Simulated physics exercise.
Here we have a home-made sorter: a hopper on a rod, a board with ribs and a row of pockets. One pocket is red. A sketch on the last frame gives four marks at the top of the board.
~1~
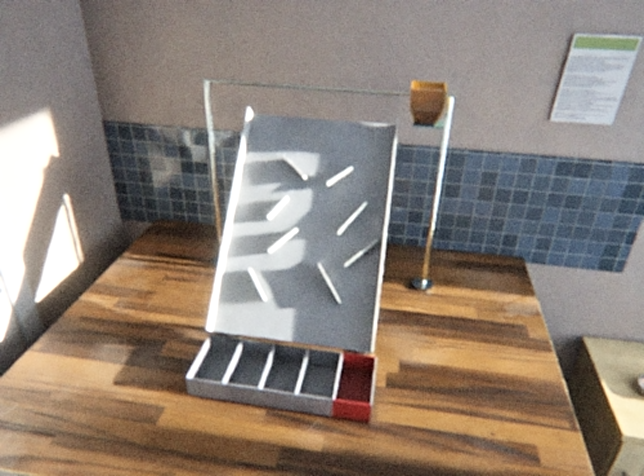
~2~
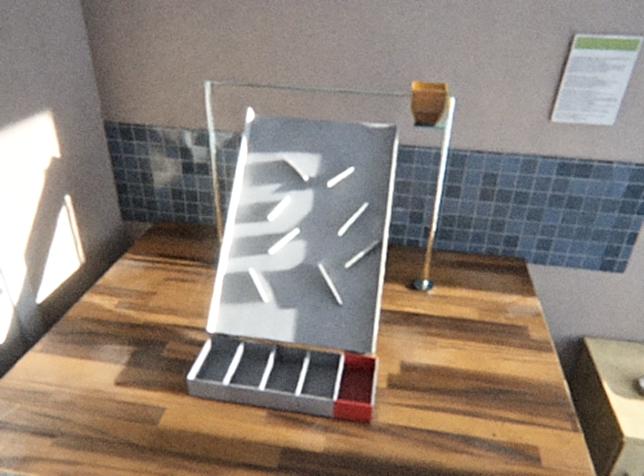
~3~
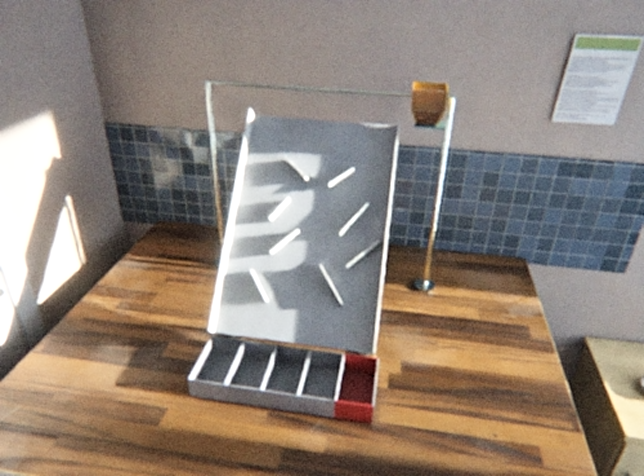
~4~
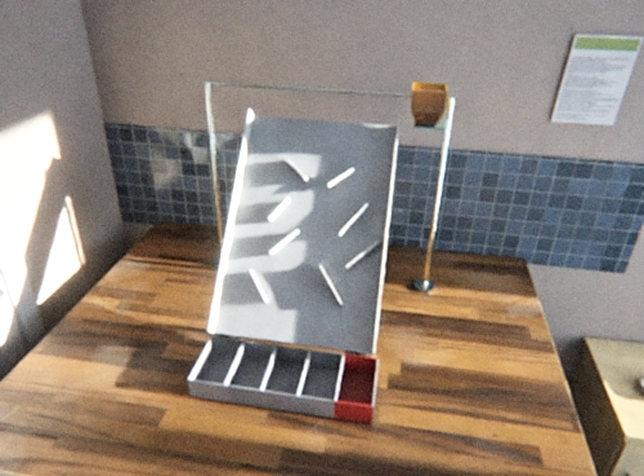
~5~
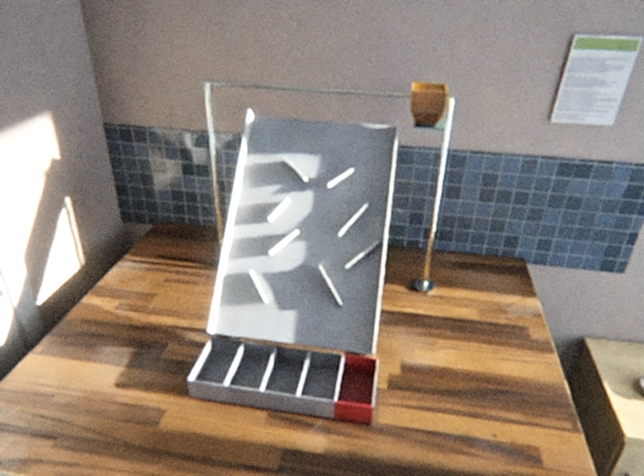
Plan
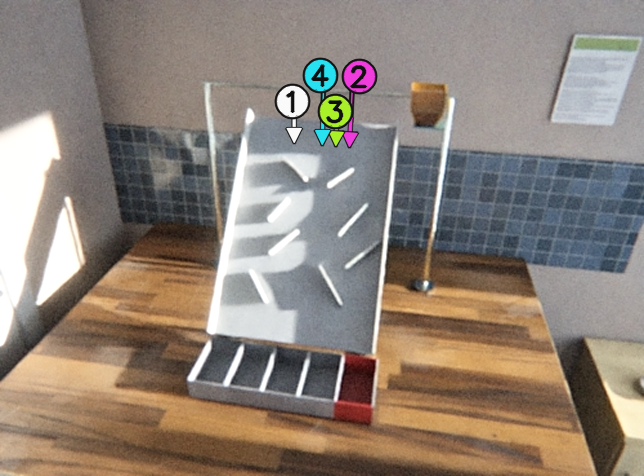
Nothing moves as an amber hopper sits above a ribbed board and a red-ended pocket row.
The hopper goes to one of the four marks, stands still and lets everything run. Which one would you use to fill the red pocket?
Choose 1.
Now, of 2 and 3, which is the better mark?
The answer is 2.
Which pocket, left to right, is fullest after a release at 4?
The third.
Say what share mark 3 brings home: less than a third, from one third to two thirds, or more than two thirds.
Less than a third.
On the marked copy, mark 1 meets the board at (294, 137); mark 2 meets the board at (349, 141); mark 3 meets the board at (335, 140); mark 4 meets the board at (322, 139).
If 1 is chosen, close to half in the red pocket, close to half in other pockets, only a few outside the box.
If 2 is chosen, a small share in the red pocket, the bulk in other pockets, only a few outside the box.
If 3 is chosen, only a few in the red pocket, the bulk in other pockets, a small share outside the box.
If 4 is chosen, a small share in the red pocket, the bulk in other pockets, a small share outside the box.
